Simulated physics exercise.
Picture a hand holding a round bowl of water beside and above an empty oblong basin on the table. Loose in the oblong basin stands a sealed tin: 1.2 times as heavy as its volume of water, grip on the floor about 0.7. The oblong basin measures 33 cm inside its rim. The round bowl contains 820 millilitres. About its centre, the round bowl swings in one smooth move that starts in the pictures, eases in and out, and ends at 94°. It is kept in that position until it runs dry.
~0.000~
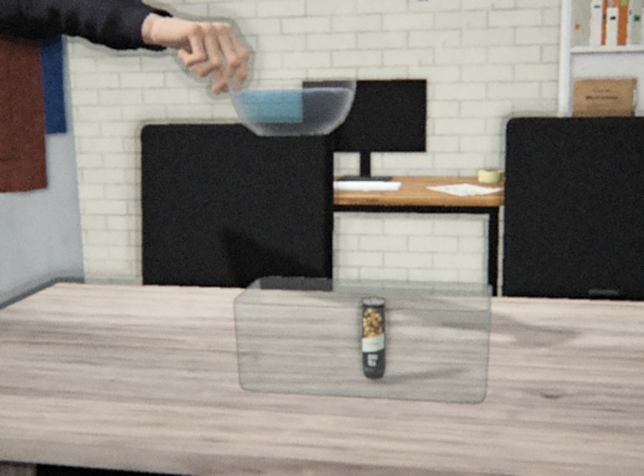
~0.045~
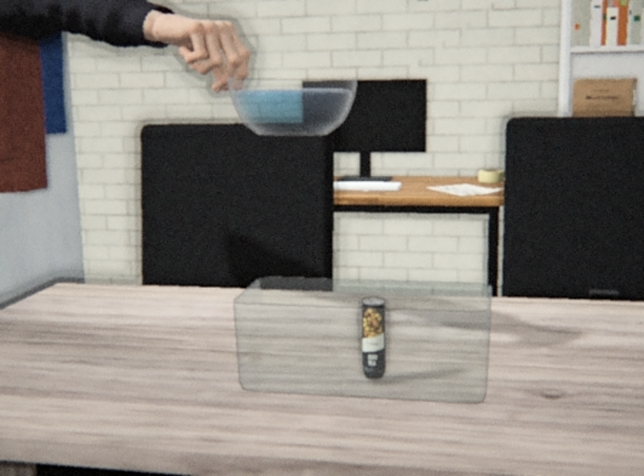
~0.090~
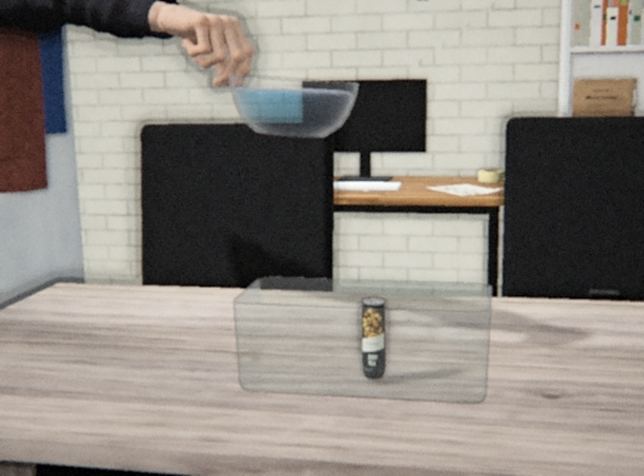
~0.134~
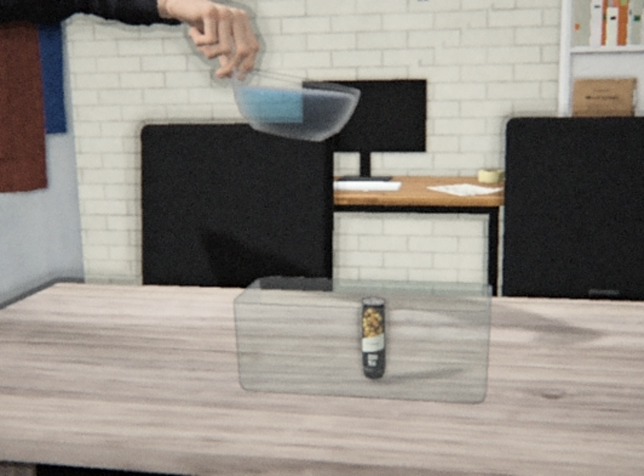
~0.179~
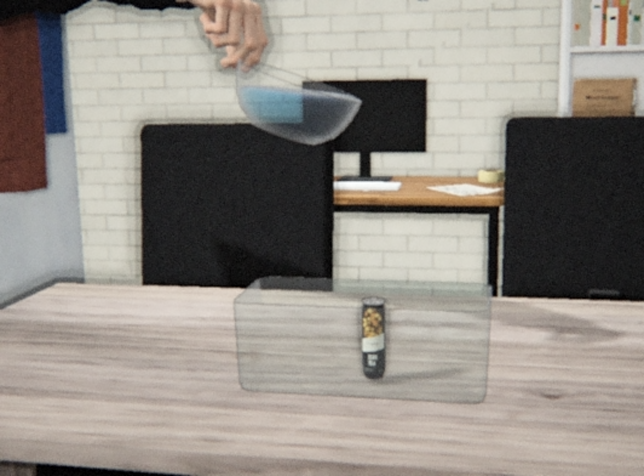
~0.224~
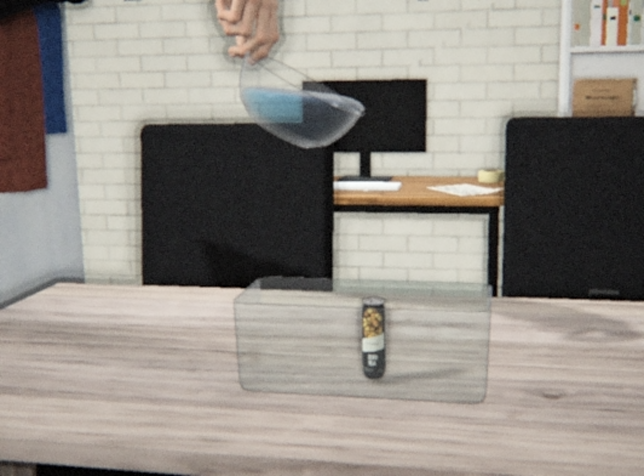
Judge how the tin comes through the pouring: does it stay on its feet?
No, it tips.
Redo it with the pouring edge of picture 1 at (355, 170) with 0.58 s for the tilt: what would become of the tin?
It does not tip.
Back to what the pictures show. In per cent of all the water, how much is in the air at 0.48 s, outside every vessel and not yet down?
It comes to about 72 percent.
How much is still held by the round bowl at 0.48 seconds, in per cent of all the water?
I reckon about 18 in a hundred is still held.
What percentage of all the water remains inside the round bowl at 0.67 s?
Around 2 in a hundred.
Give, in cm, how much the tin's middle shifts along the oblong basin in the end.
Shift of tin centre: Approx. 7.5 cm.
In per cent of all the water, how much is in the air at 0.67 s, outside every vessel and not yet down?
Airborne share: Near 16 %.
Then, 0.48 s in, the tilt is 87° and 18 per cent is still to pour; the tin stands where it began.
Then, 0.67 s in, the tilt is 94° and 2 per cent is still to pour; the tin stands 1 cm from where it began.
Then, 0.87 s in, the tilt is 94° and 0 per cent is still to pour; the tin leans 42°.
Then, 1.08 s in, the tilt is 94° and 0 per cent is still to pour; the tin lies on its side.
Finally, the tin lies on its side.
